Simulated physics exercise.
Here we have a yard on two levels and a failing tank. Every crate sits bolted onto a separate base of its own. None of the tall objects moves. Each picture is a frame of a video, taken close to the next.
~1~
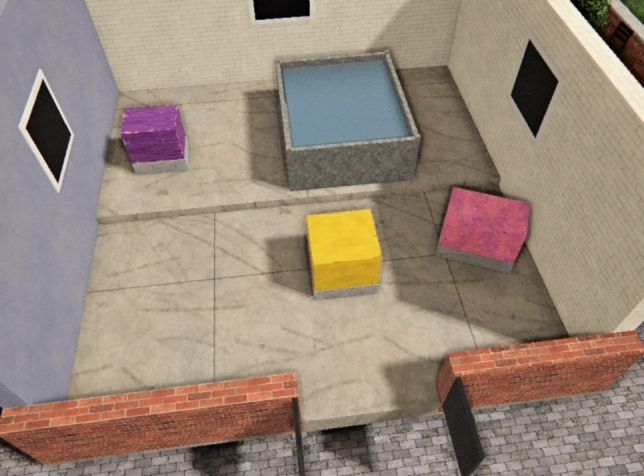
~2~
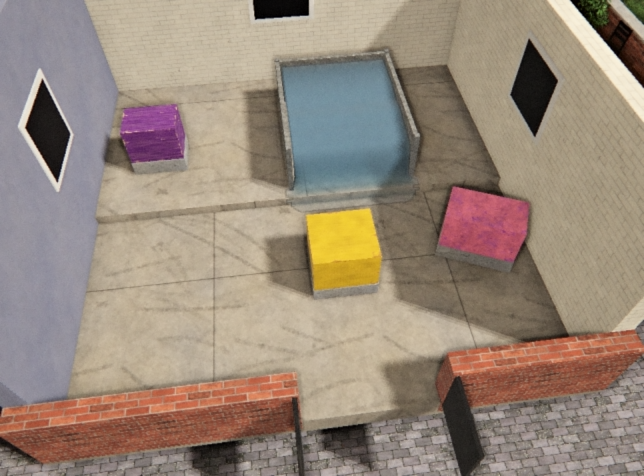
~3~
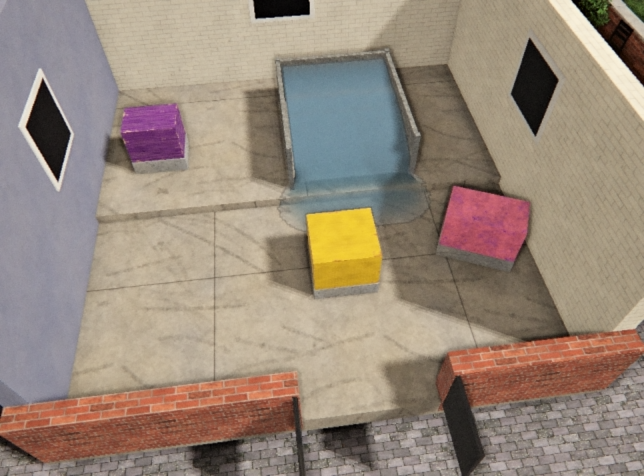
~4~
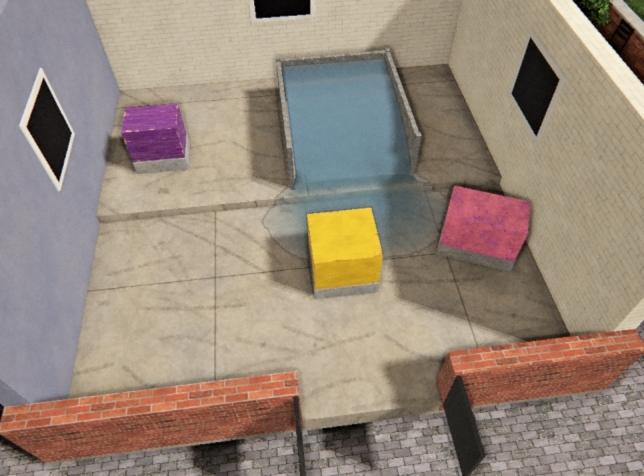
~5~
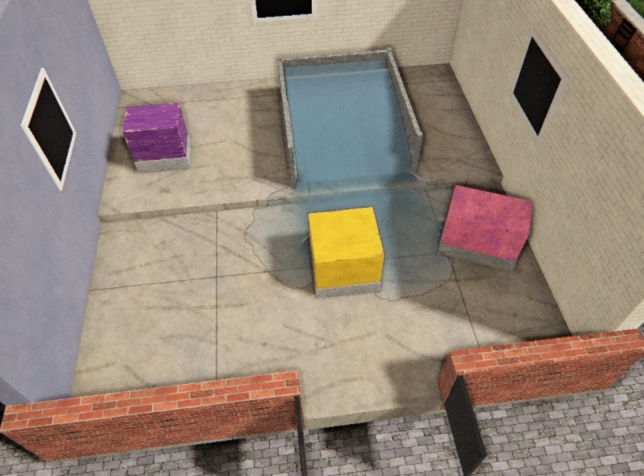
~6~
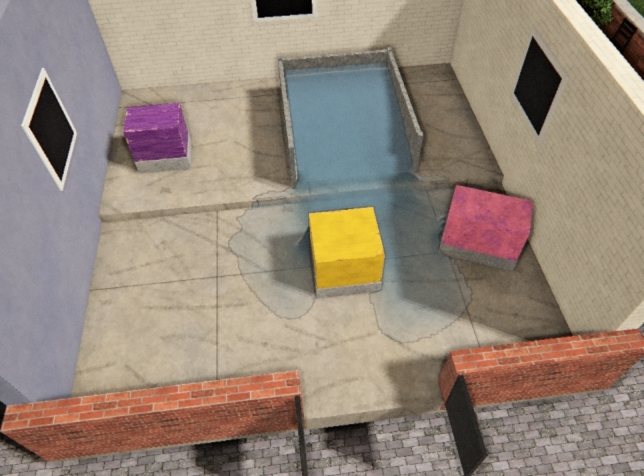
Water poured out of a raised stone tank when its front side gave way, ran over the step onto the lower patio, and spread around the yellow block toward the pink one on the right.
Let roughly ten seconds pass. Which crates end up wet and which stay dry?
The purple crate stays dry; the pink crate gets wet; the yellow crate gets wet.
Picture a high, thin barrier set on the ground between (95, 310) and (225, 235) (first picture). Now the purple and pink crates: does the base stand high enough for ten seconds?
Observation - purple: Not flooded; pink: Flooded.
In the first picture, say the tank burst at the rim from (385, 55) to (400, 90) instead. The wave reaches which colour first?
I'd go with the pink one.
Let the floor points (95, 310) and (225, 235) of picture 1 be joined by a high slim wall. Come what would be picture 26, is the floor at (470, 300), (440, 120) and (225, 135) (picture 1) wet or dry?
Outcome by spot, in order - watered, unwatered, unwatered.
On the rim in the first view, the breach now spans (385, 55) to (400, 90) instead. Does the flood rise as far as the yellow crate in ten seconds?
Note: Yellow crate is never reached.
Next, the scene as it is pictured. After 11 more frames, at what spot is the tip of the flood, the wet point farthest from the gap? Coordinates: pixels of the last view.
I'd put it around (67, 426).
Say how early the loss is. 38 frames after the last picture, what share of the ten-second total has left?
Near 70 %.
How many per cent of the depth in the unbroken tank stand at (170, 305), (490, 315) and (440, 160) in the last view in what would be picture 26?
First spot 4 %, second 14 %, third 0 %.
A moment on, water covers 35 % of the floor; the purple crate not reached, the pink crate water round its plinth, the yellow crate water round its plinth.
Next, water covers 50 % of the floor; the purple crate not reached, the pink crate water round its plinth, the yellow crate water round its plinth.
Then, water covers 55 % of the floor; the purple crate not reached, the pink crate water round its plinth, the yellow crate water round its plinth.
Later, water covers 60 % of the floor; the purple crate water round its plinth, the pink crate water round its plinth, the yellow crate water round its plinth.
In the end, water covers 60 % of the floor; the purple crate stayed above the water, the pink crate was topped, the yellow crate was topped.
